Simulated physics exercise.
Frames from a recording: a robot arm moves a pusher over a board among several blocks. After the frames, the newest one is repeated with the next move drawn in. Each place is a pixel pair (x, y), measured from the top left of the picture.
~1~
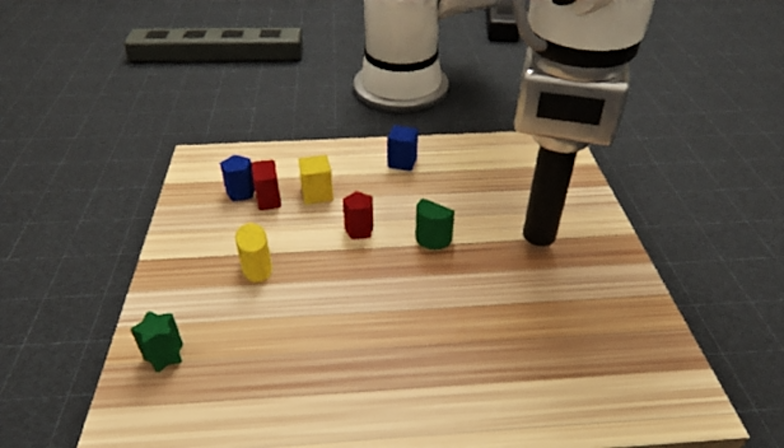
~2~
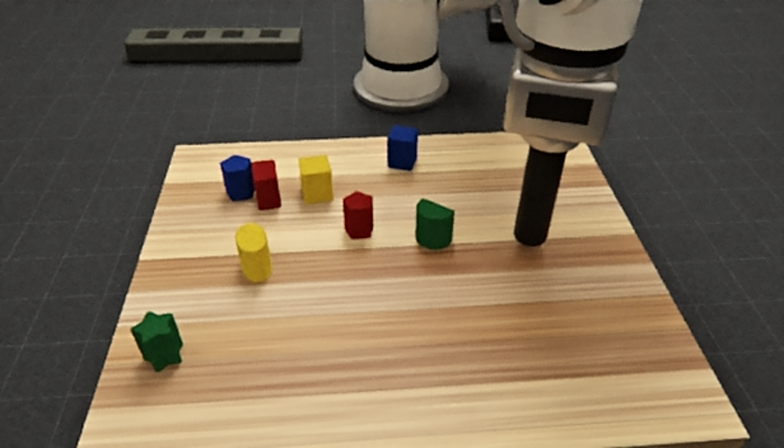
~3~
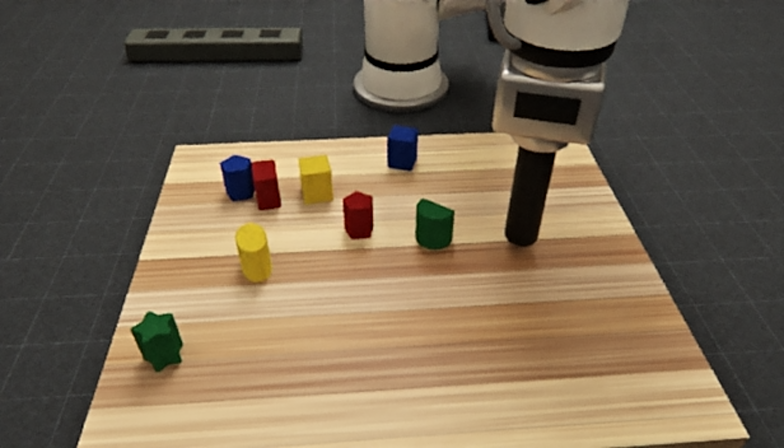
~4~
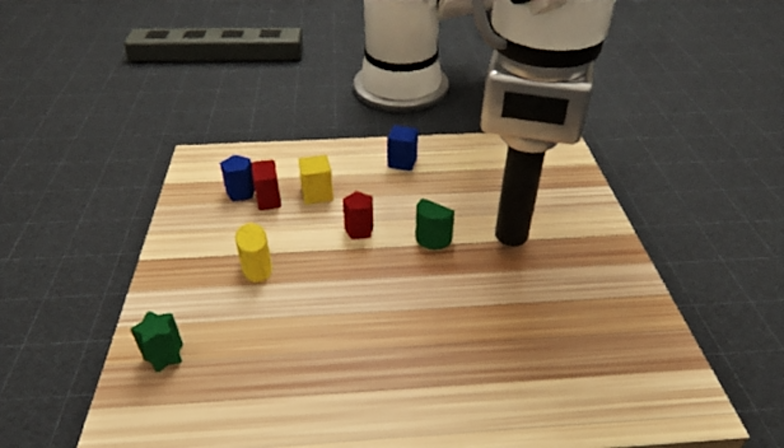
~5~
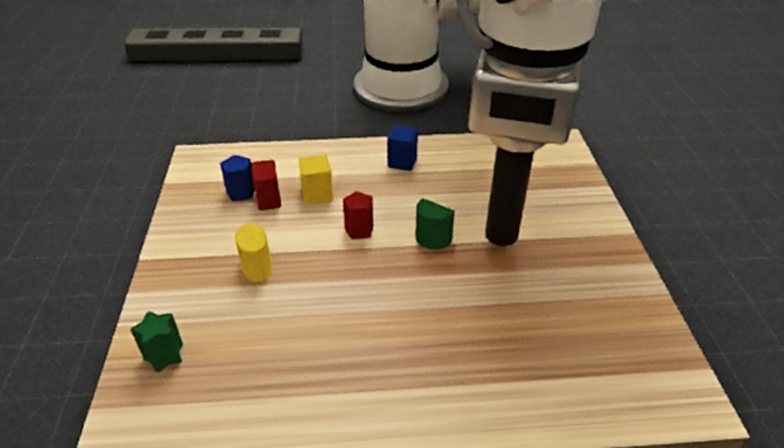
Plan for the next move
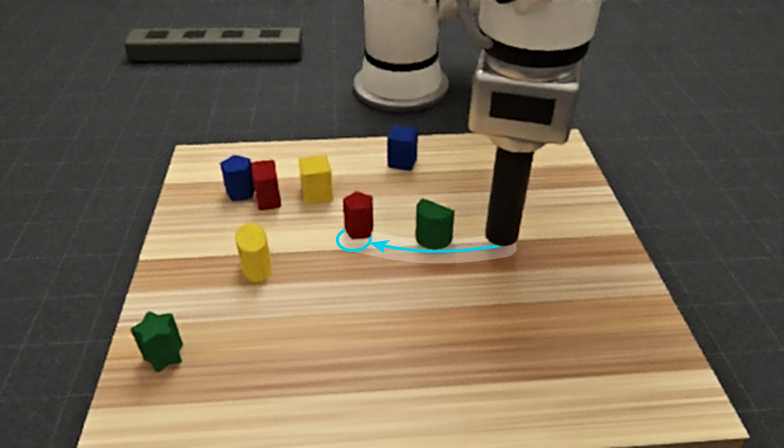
Robot arm sliding a black pusher slowly left across a wooden board toward a green block, while the scattered coloured blocks stay still.
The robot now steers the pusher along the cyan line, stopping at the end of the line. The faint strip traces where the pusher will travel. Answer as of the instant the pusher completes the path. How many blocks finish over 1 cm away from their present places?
I expect two blocks to be moved by more than 1 cm.
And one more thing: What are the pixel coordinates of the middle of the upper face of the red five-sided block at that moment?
Expect it around (339, 190).
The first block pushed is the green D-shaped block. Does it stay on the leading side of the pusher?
Lost on the way.
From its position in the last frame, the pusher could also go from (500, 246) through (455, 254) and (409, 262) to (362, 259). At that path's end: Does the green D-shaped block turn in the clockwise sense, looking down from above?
Yes - that is the case.
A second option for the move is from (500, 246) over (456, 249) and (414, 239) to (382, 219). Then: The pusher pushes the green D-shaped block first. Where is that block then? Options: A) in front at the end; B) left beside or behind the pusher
A: In front at the end.
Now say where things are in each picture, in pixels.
In the first picture, lower end of the pusher at (539, 235), tops of blocks, yellow four-sided block at (314, 164), red five-sided block at (358, 200), green D-shaped block at (433, 209).
In the second picture, pusher at (530, 235), blocks as before.
In the third picture, pusher at (521, 235), blocks as before.
In the fourth picture, pusher at (511, 235), blocks as before.
In the fifth picture, pusher at (501, 235), yellow four-sided block at (314, 164), red five-sided block at (358, 200), green D-shaped block at (433, 209).
The drawn path runs from (500, 246) through (426, 251) to (354, 239).
What follows on the original path. One third of the way, pusher at (452, 241); green D-shaped block at (421, 207).
Two thirds of the way, pusher at (400, 238); green D-shaped block at (387, 196), turned 45° clockwise.
At the end, pusher at (353, 229); yellow four-sided block not moved; red five-sided block at (339, 190), turned 20° clockwise; green D-shaped block at (385, 193), turned 45° clockwise.
